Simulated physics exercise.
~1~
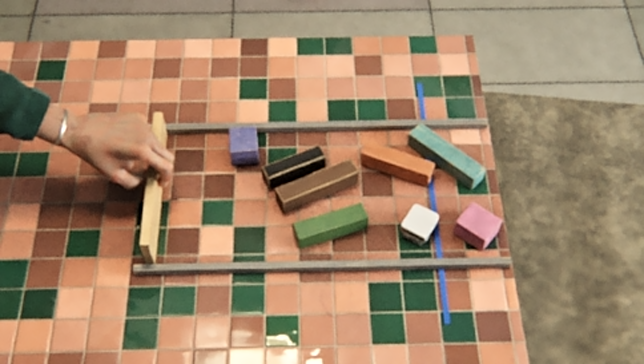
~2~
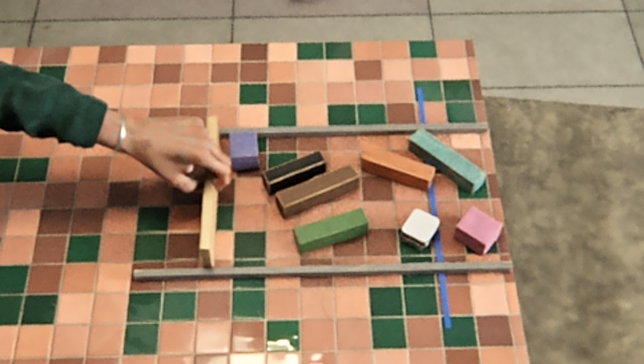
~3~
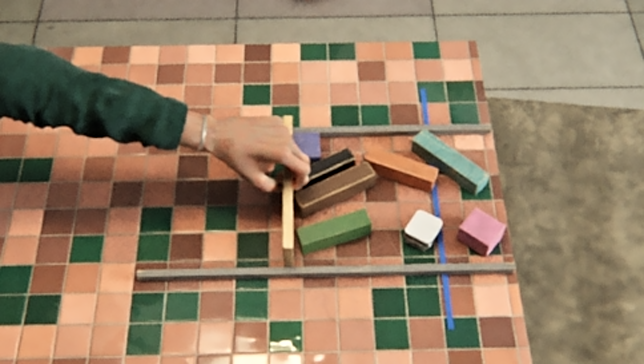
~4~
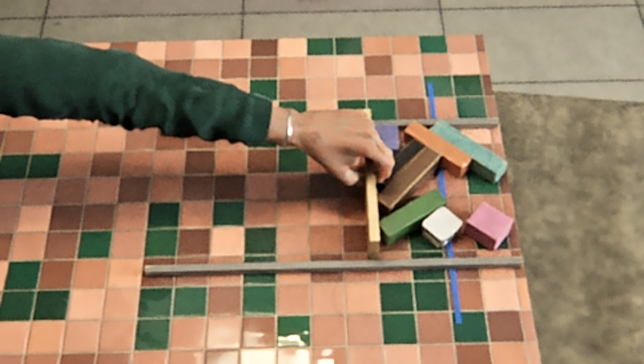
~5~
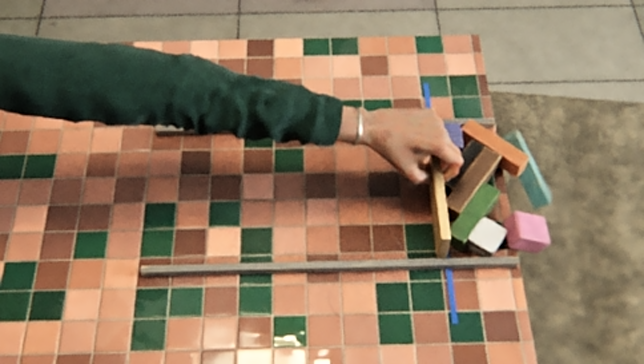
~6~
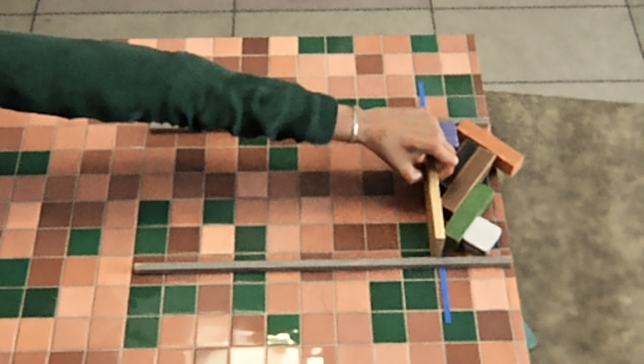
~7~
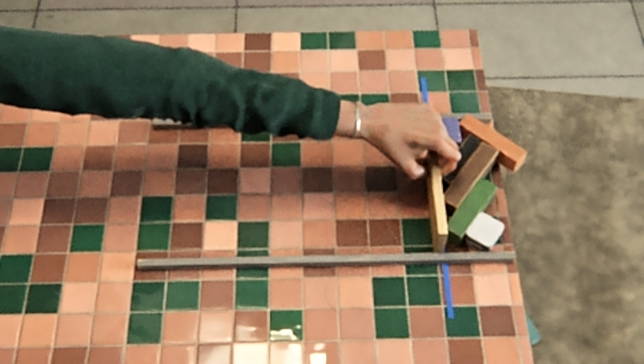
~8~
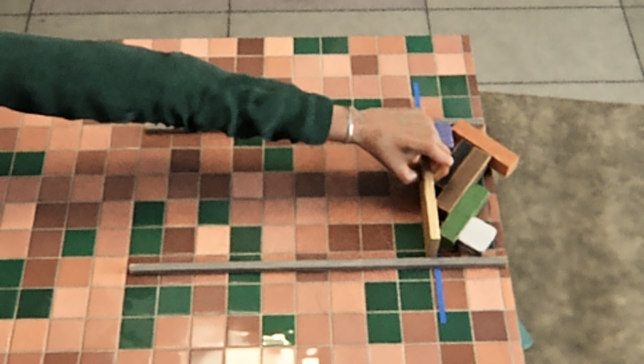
Hand pushing coloured blocks rightward across a tiled table with a board, knocking turquoise and pink ones off the edge, then stopping.
